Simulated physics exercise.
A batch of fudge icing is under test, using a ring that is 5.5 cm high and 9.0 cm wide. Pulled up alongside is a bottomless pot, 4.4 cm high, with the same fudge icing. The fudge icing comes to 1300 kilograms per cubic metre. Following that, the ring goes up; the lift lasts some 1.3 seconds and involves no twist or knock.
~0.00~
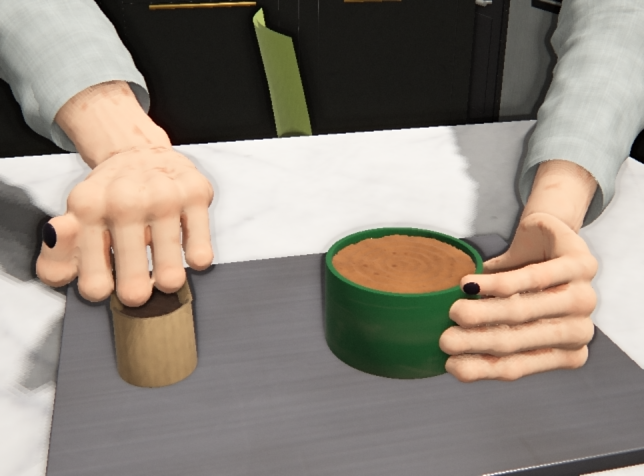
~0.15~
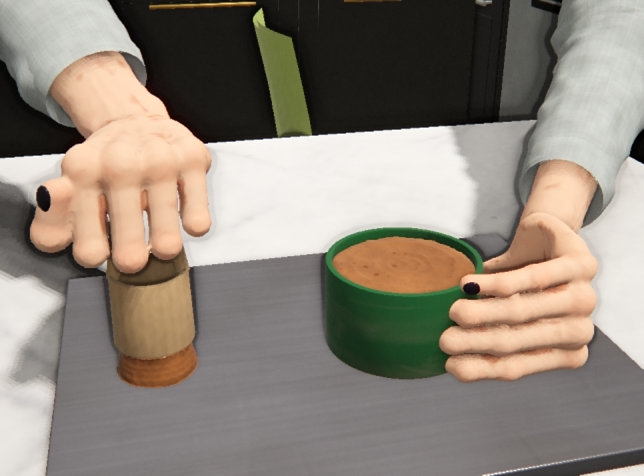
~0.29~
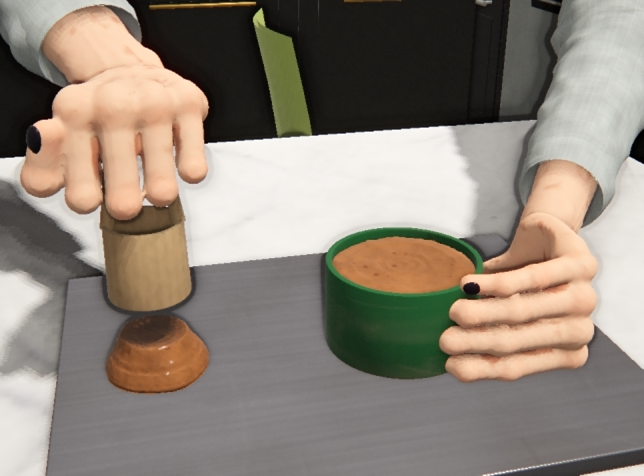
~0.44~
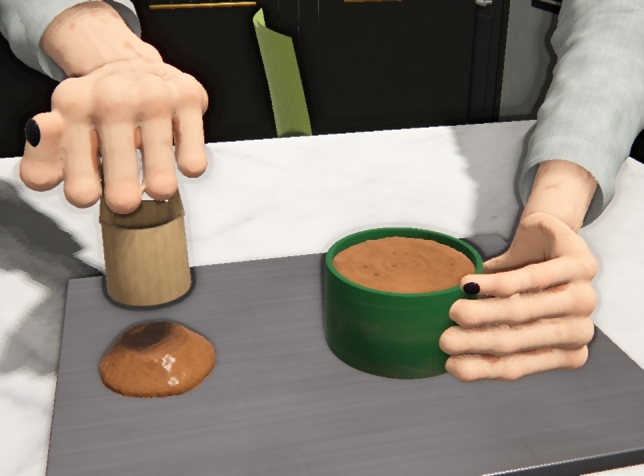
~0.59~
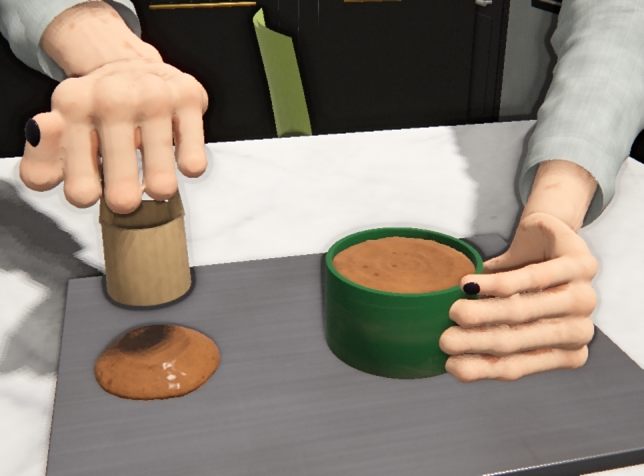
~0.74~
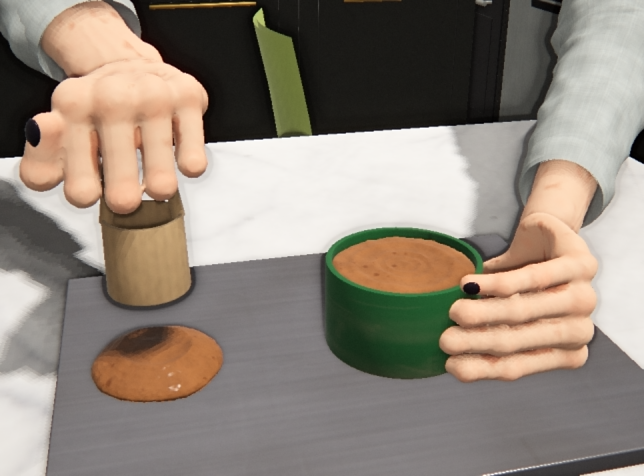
A hand lifts a tan bottomless pot, and the brown icing beneath slumps into a low mound.
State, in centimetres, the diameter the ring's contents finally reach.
About 19.0 cm.
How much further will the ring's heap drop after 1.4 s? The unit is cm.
Roughly another 1.5 cm.
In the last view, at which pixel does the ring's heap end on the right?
That point lies close to (550, 362) in the last picture.
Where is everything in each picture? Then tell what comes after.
Middle of the pot's mouth at (152, 304), still down; middle of the ring's top at (404, 263), not yet moved, in the first frame.
Middle of the pot's mouth at (148, 274), raised 2.0 cm; middle of the ring's top at (404, 263), not yet moved, in the second frame.
Middle of the pot's mouth at (143, 225), raised 5.2 cm; the pot's heap 2.6 cm high and 6.4 cm wide, top at (155, 336); middle of the ring's top at (404, 263), not yet moved, in the third frame.
Middle of the pot's mouth at (143, 219), raised 5.5 cm; the pot's heap 2.1 cm high and 7.2 cm wide, top at (156, 343); middle of the ring's top at (404, 263), not yet moved, in the fourth frame.
Middle of the pot's mouth at (143, 219), raised 5.5 cm; the pot's heap 1.8 cm high and 7.7 cm wide, top at (156, 347); middle of the ring's top at (404, 263), not yet moved, in the fifth frame.
Middle of the pot's mouth at (143, 219), raised 5.5 cm; the pot's heap 1.7 cm high and 8.0 cm wide, top at (156, 349); middle of the ring's top at (404, 262), not yet moved, in the sixth frame.
After 1.1 s, the ring is up 1.5 cm; the fudge icing has come down 0.4 cm to 5.1 cm and is 11 cm wide.
After 1.4 s, the ring is up 3.5 cm; the fudge icing has come down 2.2 cm to 3.3 cm and is 14 cm wide.
After 1.7 s, the ring is up 5.5 cm; the fudge icing has come down 3.1 cm to 2.4 cm and is 16 cm wide.
After 2.1 s, the ring is clear; the fudge icing has come down 3.4 cm to 2.1 cm and is 18 cm wide.
After 4.1 s, at rest, the ring is clear; the fudge icing has come down 3.5 cm to 2.0 cm and is 19 cm wide.
